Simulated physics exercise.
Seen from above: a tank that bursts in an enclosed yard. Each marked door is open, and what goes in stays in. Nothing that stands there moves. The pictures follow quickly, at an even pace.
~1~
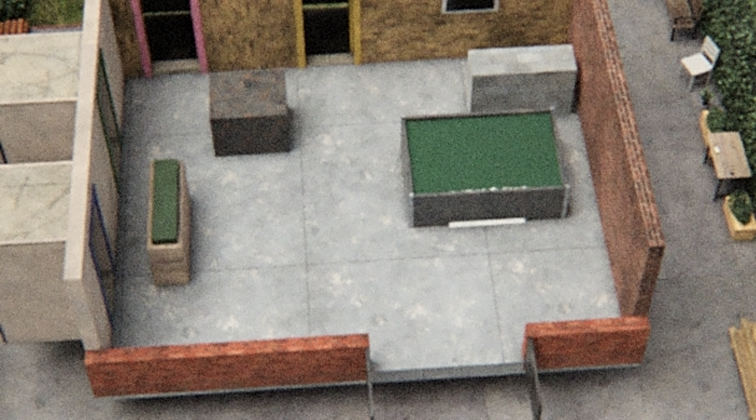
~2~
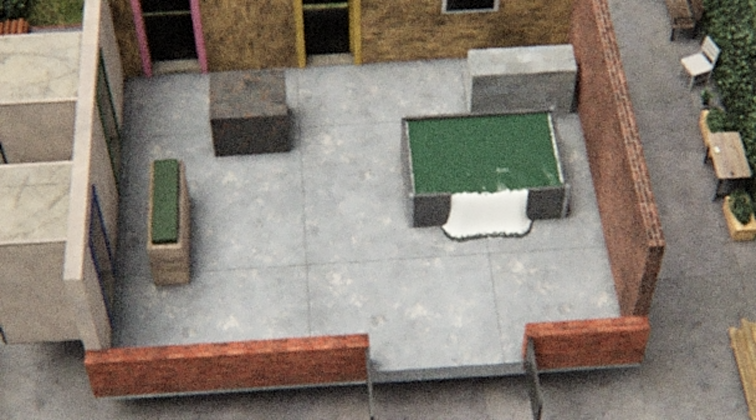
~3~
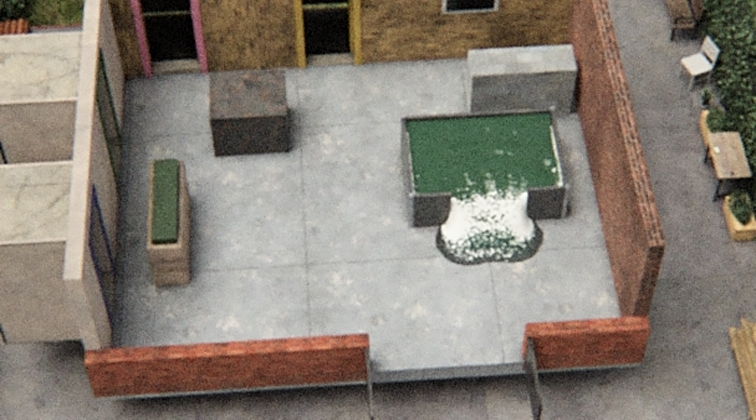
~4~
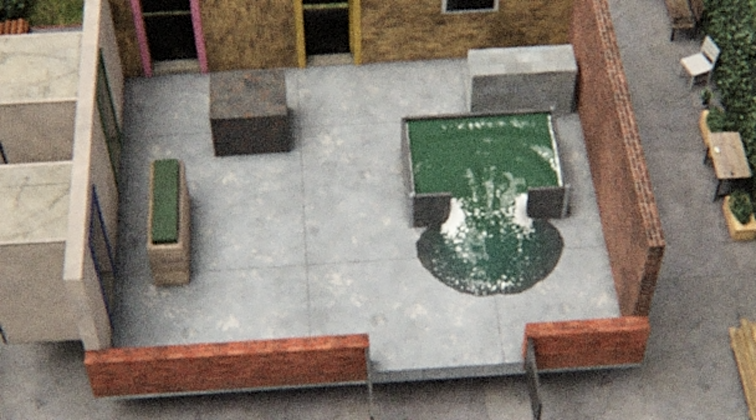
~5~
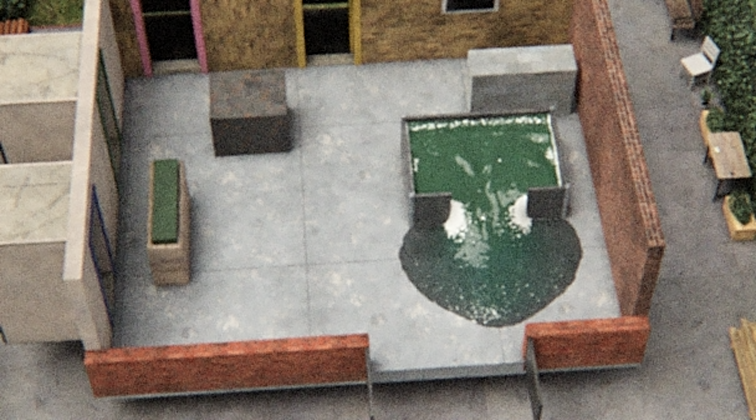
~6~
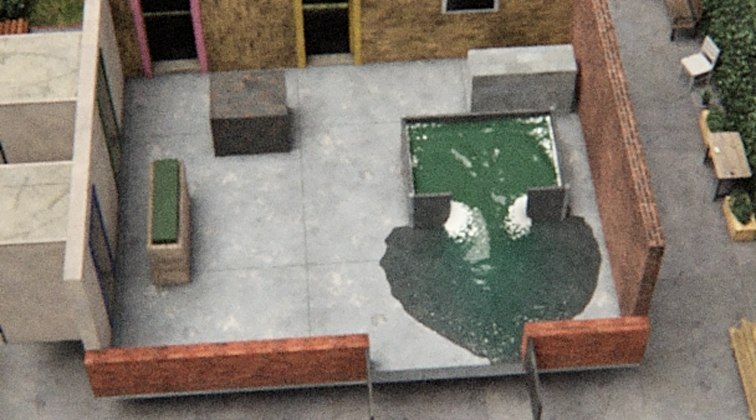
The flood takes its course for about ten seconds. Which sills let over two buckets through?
In the end: The blue door admits no more than that; the yellow door admits no more than that; the green door admits no more than that; the pink door admits no more than that.
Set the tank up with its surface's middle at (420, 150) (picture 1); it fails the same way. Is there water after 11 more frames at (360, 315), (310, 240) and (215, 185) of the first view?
In that order: Flooded, free of water, clear.
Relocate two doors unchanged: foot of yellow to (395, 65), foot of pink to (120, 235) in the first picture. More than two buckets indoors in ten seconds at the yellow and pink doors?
Then: Yellow holds, pink lets less in.
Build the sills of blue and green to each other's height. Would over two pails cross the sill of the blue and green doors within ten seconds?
My reading: Blue takes less; green lets less in.
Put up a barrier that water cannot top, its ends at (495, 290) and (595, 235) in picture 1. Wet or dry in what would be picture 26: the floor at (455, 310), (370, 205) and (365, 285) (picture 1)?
In turn: Wet, clear, under water.
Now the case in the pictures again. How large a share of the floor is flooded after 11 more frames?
Roughly 25 per cent.
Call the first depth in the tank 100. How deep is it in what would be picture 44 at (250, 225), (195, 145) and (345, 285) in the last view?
In that order: 0, 0 and 2 per cent.
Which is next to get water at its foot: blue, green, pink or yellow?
I say the one in blue.
A moment on, water covers 20 % of the floor; the blue door not reached, the yellow door not reached, the green door not reached, the pink door not reached.
Next, water covers 25 % of the floor; the blue door not reached, the yellow door not reached, the green door not reached, the pink door not reached.
Then, water covers 30 % of the floor; the blue door not reached, the yellow door not reached, the green door not reached, the pink door not reached.
Later, water covers 45 % of the floor; the blue door wet at the sill, nothing in, the yellow door not reached, the green door not reached, the pink door not reached.
In the end, water covers 60 % of the floor; the blue door wet at the sill, nothing in, the yellow door wet at the sill, nothing in, the green door wet at the sill, nothing in, the pink door not reached.
